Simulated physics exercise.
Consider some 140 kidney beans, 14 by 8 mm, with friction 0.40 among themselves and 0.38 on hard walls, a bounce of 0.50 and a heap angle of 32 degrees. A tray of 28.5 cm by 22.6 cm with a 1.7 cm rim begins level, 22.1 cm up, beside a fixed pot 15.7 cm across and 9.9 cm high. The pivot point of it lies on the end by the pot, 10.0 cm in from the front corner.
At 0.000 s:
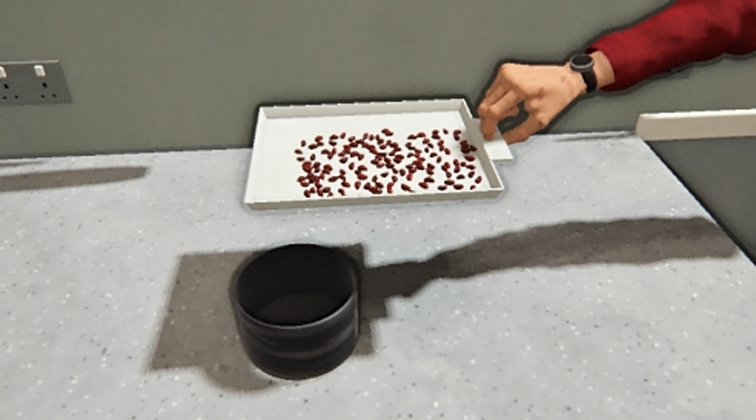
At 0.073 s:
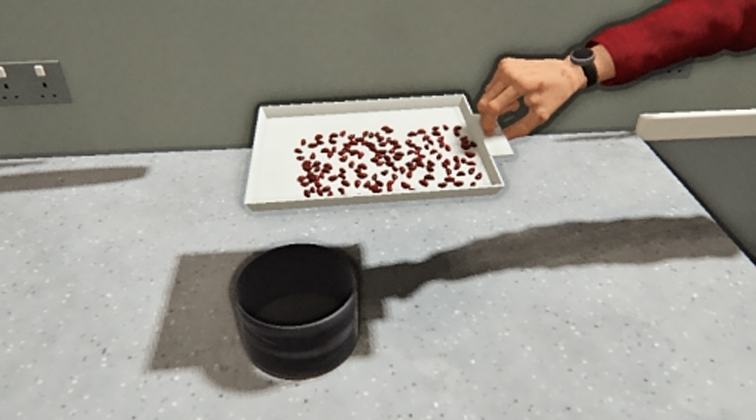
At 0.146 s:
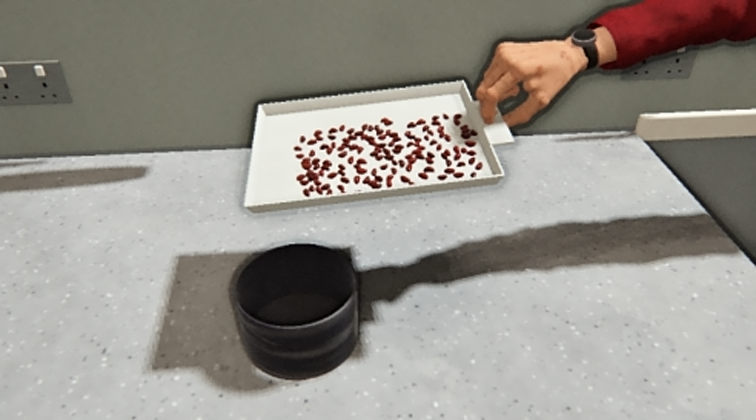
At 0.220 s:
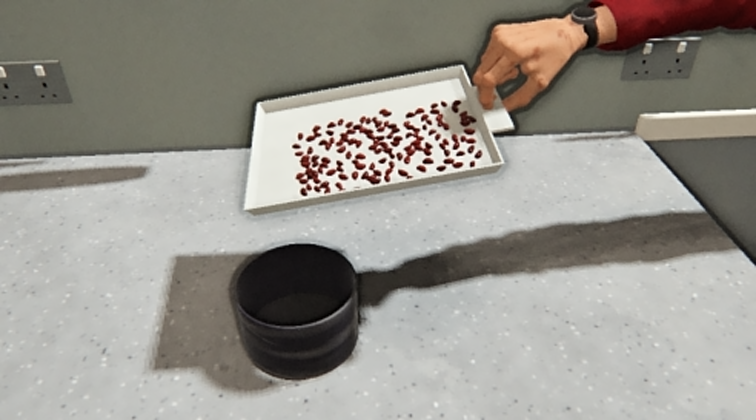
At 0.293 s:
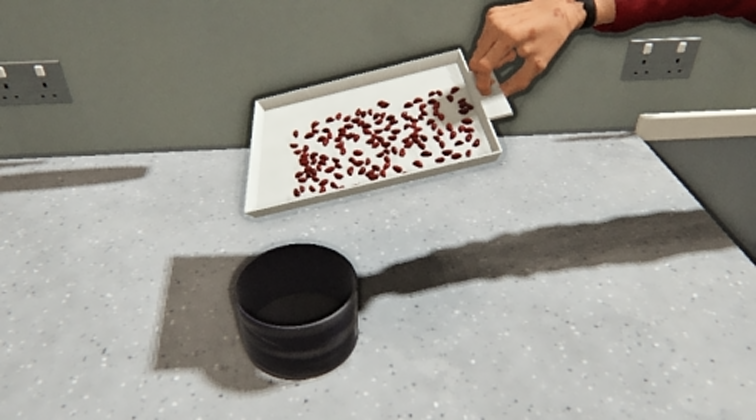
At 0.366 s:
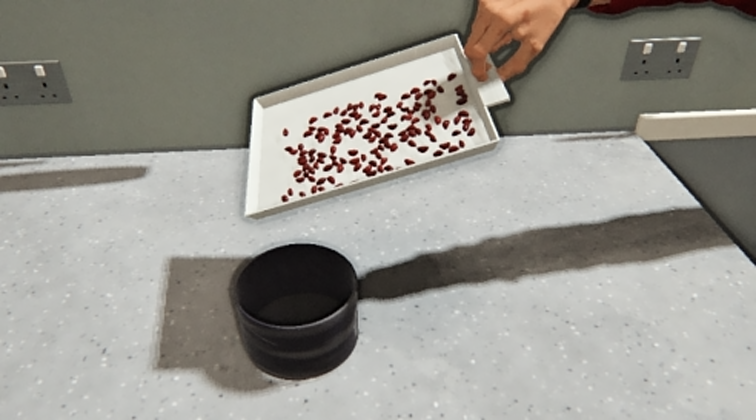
A hand in a red sleeve slowly raised the right end of a white tray of kidney beans behind a black pot, slanting it down to the left as the beans shifted slightly that way.
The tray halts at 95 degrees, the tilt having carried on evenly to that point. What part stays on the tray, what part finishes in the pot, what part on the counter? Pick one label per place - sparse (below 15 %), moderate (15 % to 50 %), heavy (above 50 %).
Tray: Sparse; pot: Heavy; counter: Moderate.
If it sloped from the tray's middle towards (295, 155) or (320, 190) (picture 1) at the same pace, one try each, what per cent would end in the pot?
That would be close to 0 per cent and then close to 100 per cent.
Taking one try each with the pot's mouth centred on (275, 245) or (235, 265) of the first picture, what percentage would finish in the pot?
I'd say close to 35 percent for the first spot and 80 percent for the second.
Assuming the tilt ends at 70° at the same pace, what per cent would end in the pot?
I'd expect some 75 per cent in the pot.
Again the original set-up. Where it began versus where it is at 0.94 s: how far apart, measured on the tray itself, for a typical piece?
Displacement on the tray: About 16 cm.
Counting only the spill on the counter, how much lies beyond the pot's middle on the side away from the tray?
I'd put it close to 90 per cent.
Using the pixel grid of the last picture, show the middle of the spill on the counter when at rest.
I'd put it near (181, 346).
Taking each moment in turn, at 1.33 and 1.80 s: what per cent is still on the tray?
Earlier moment 35, later moment 0.
Then, at 0.94 s, tilt 55 degrees; the tray holds 80 %, the pot 0 %.
Then, at 1.33 s, tilt 79 degrees; the tray holds 35 %, the pot 30 %.
Then, at 1.80 s, tilt 95 degrees; the tray holds 0 %, the pot 70 %.
In the end, at 2.7 s, tray 0 %, pot 70 %, counter 30 %.
